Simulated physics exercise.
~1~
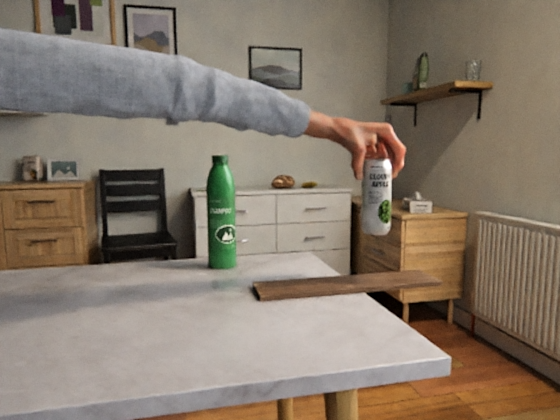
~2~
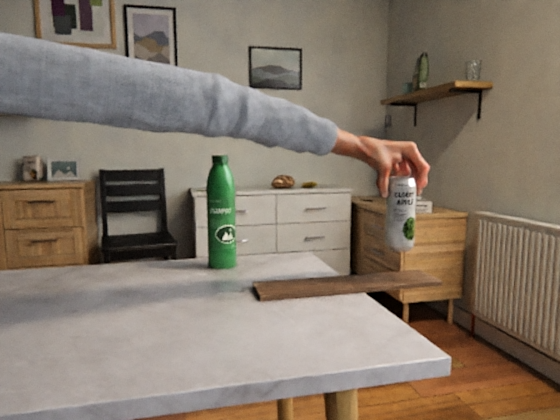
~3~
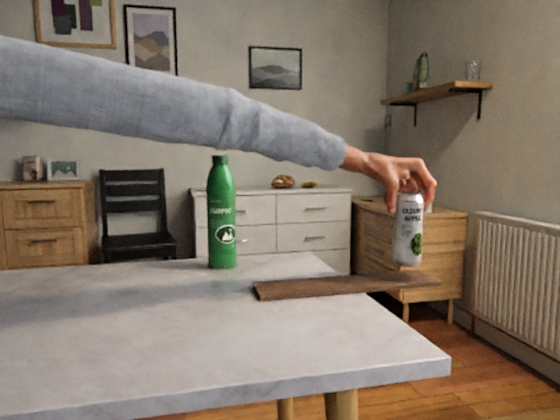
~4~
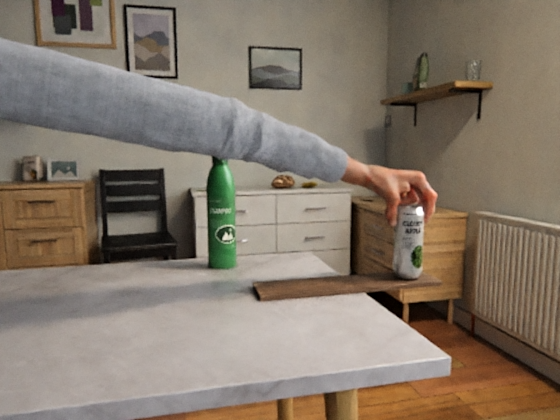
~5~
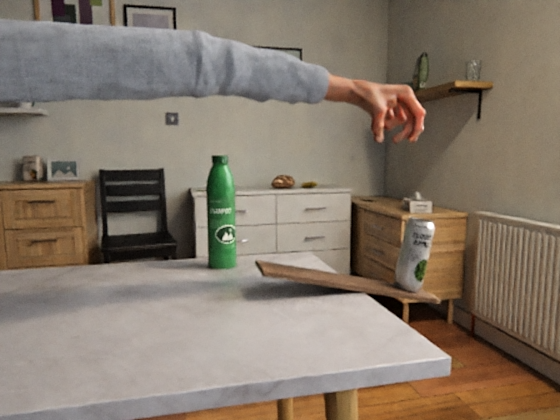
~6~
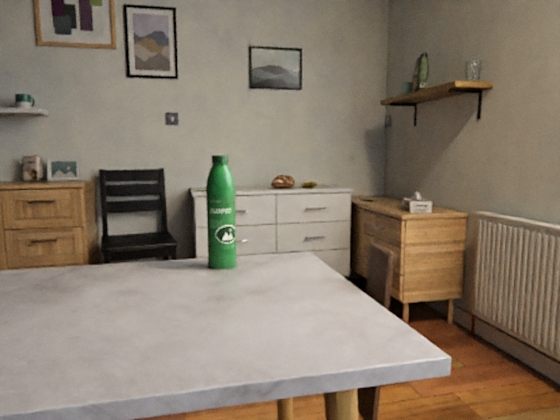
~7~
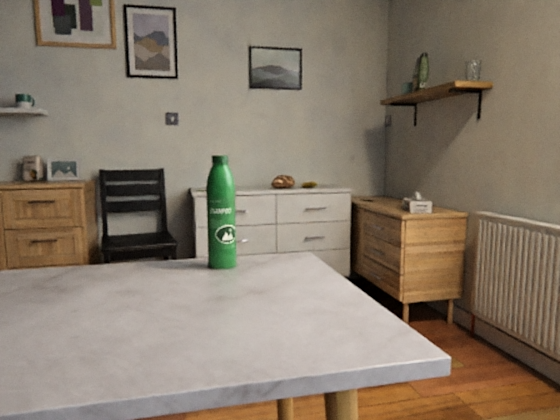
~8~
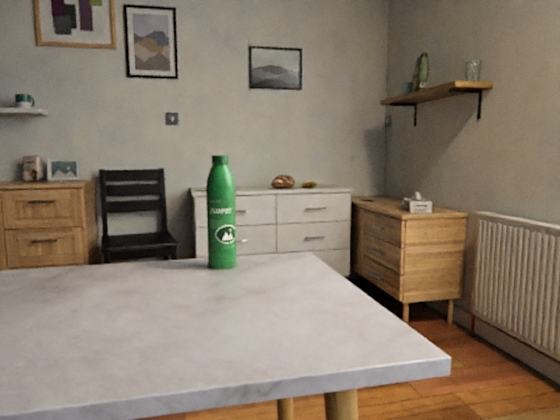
We see a hand lower a white can onto the overhanging end of a brown board on a table, near a green bottle, and let go. The board tips off the right edge, the can goes too, and only the bottle remains standing on the table.
